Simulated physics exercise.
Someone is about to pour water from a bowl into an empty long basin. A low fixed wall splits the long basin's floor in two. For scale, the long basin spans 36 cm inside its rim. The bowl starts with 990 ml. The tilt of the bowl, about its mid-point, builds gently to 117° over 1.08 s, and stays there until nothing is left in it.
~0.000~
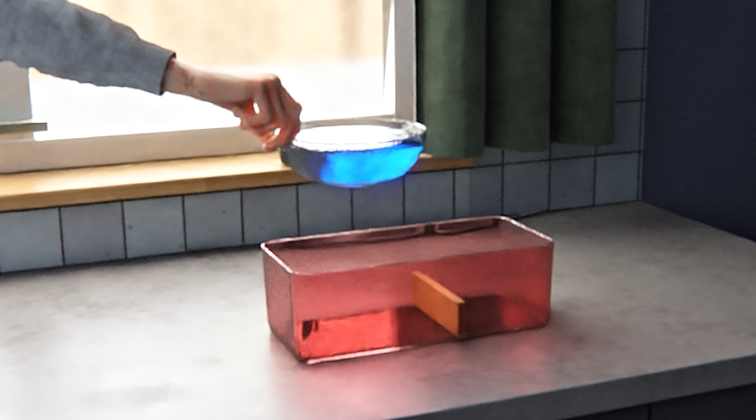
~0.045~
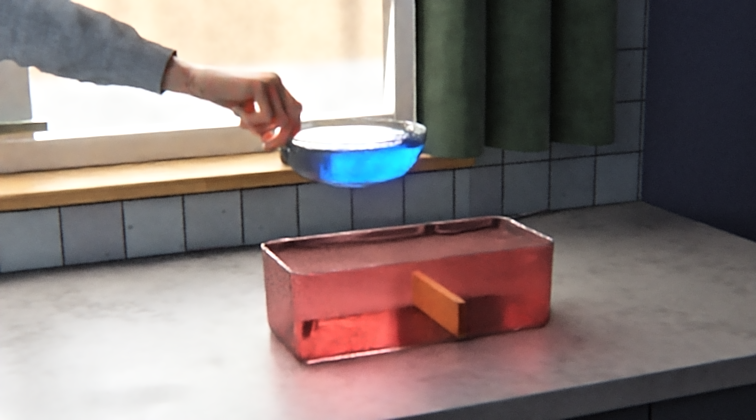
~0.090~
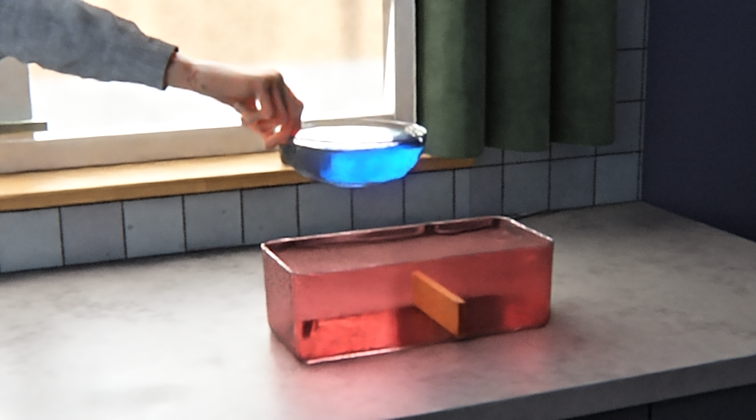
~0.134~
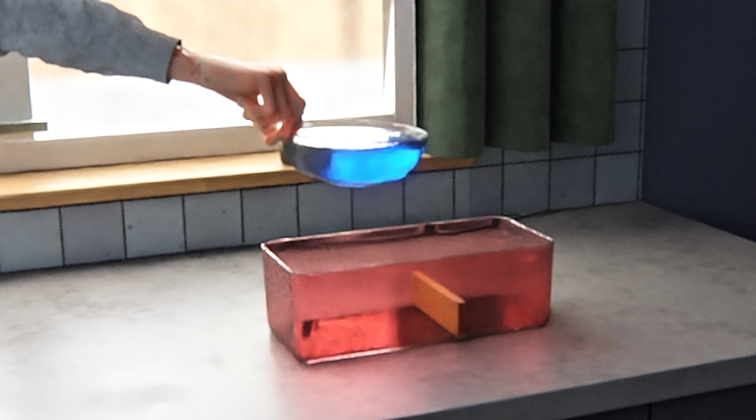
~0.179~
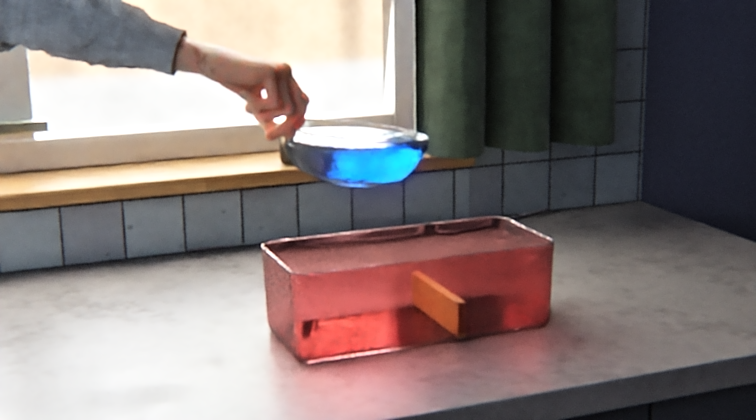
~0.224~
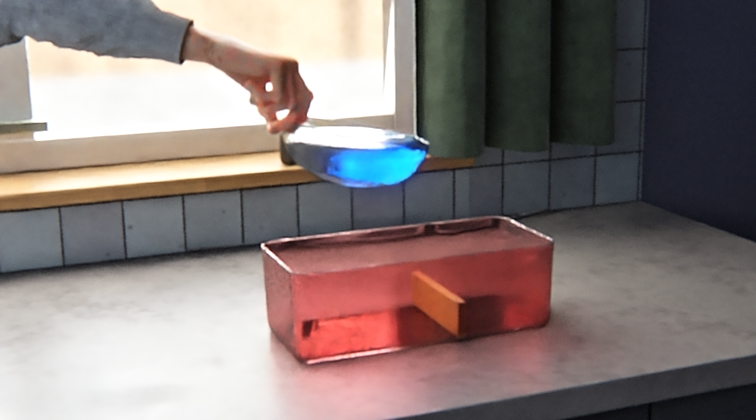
A hand slowly tilting a clear bowl of blue water slightly down to the right above a reddish transparent basin on a countertop.
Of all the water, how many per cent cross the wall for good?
The far part has some 65 per cent.
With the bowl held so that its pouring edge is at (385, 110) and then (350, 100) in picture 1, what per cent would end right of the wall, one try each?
First 40, then 5 per cent.
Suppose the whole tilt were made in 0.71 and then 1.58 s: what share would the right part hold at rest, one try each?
In turn about 50 and 75 per cent.
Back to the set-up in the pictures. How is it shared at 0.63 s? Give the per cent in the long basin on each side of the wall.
Near 2 on the left, 42 on the right.
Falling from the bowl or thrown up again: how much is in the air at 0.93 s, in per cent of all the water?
About 2 per cent.
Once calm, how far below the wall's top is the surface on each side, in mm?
Left about 38 mm, right about 14 mm.
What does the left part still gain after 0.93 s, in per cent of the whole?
Some 3 per cent.
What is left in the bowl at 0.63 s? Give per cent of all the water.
Some 20 per cent.
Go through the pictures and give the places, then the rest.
In the first frame, it leans 0°; its right rim is at (419, 126); the water meets the walls at (282, 143) and (415, 133); the long basin's rim runs from (276, 260) to (529, 230); the wall's top is at (437, 287).
In the second frame, it leans 1°; its right rim is at (419, 127); the water meets the walls at (281, 143) and (415, 133).
In the third frame, it leans 2°; its right rim is at (420, 129); the water meets the walls at (282, 142) and (415, 134).
In the fourth frame, it leans 4°; its right rim is at (421, 132); the water meets the walls at (283, 141) and (416, 136).
In the fifth frame, it leans 8°; its right rim is at (422, 136); the water meets the walls at (285, 140) and (417, 137).
In the sixth frame, it leans 12°; its right rim is at (422, 142); the water meets the walls at (287, 139) and (419, 138).
Then, 0.63 s in, the tilt is 74° and 19 per cent is still to pour, 2 is left of the wall and 43 right of it.
Then, 0.93 s in, the tilt is 111° and 0 per cent is still to pour, 29 is left of the wall and 67 right of it.
Then, 1.24 s in, the tilt is 117° and 0 per cent is still to pour, 32 is left of the wall and 65 right of it.
Then, 1.58 s in, the tilt is 117° and 0 per cent is still to pour, 32 is left of the wall and 65 right of it.
Finally, 32 per cent lies left of the wall, 65 right of it and 3 outside.
